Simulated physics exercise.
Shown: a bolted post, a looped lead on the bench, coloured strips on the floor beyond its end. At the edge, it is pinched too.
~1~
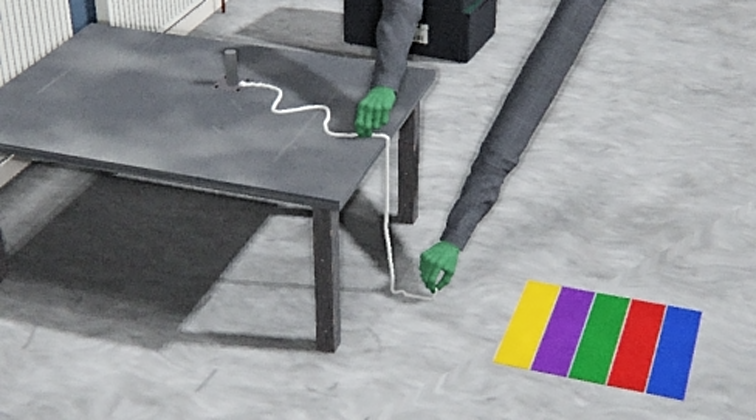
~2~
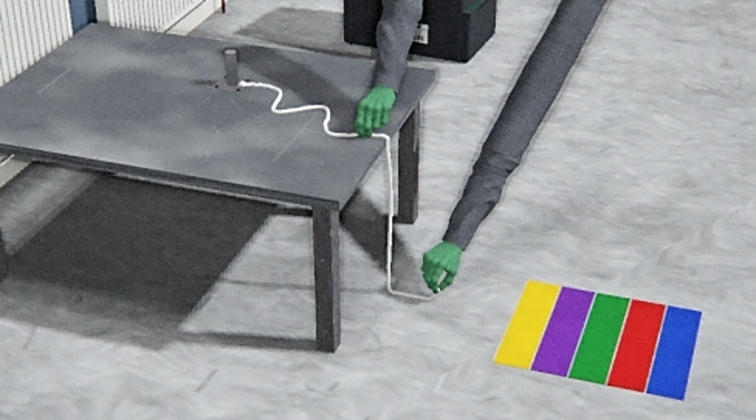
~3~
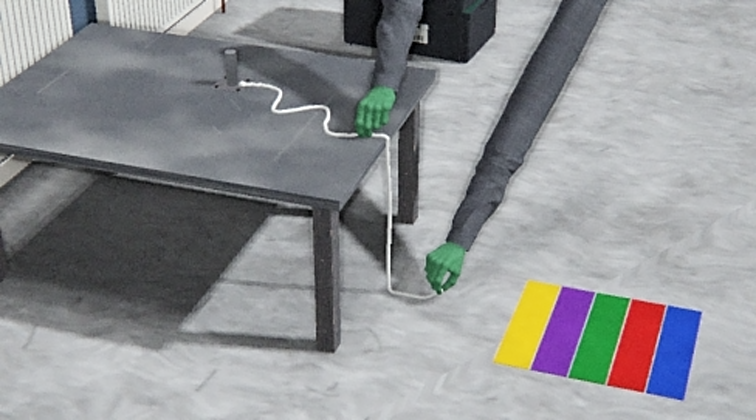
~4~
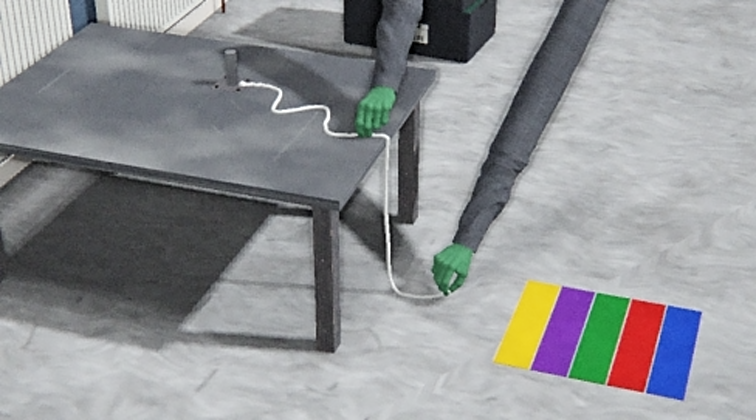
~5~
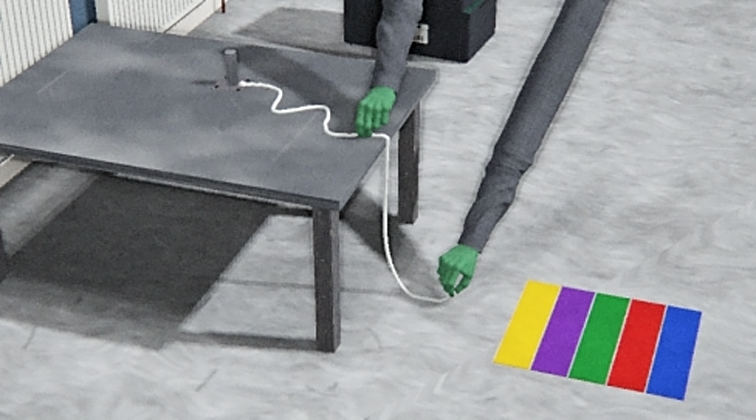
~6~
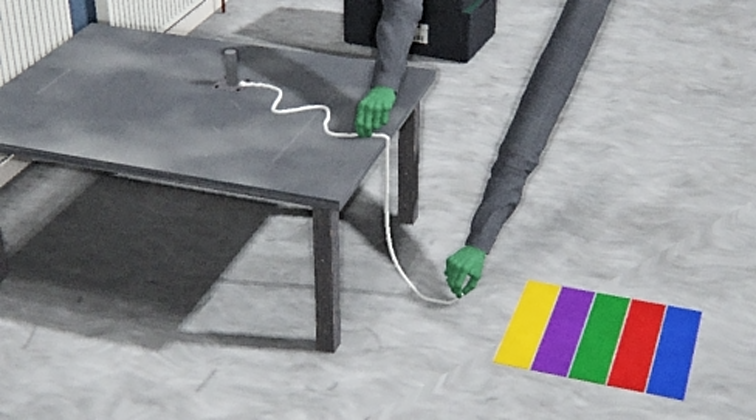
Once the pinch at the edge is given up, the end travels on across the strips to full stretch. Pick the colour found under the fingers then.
Red is under them.
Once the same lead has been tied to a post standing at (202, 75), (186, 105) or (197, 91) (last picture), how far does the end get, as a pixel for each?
About (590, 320), then (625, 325), then (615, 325).
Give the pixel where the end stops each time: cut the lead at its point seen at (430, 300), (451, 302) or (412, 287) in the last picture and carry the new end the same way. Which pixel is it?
Try by try: (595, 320), (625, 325) and (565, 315).
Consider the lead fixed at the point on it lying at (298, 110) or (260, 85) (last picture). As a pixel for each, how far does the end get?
Approximately (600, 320) and (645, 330), respectively.
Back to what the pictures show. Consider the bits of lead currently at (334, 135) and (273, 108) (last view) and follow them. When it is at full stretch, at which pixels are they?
They go to (416, 146) and to (310, 104).
Soon after, end near (592, 318); over green.
After that, end near (628, 325); over red.
At the stop, end near (647, 328); over red. Over red.
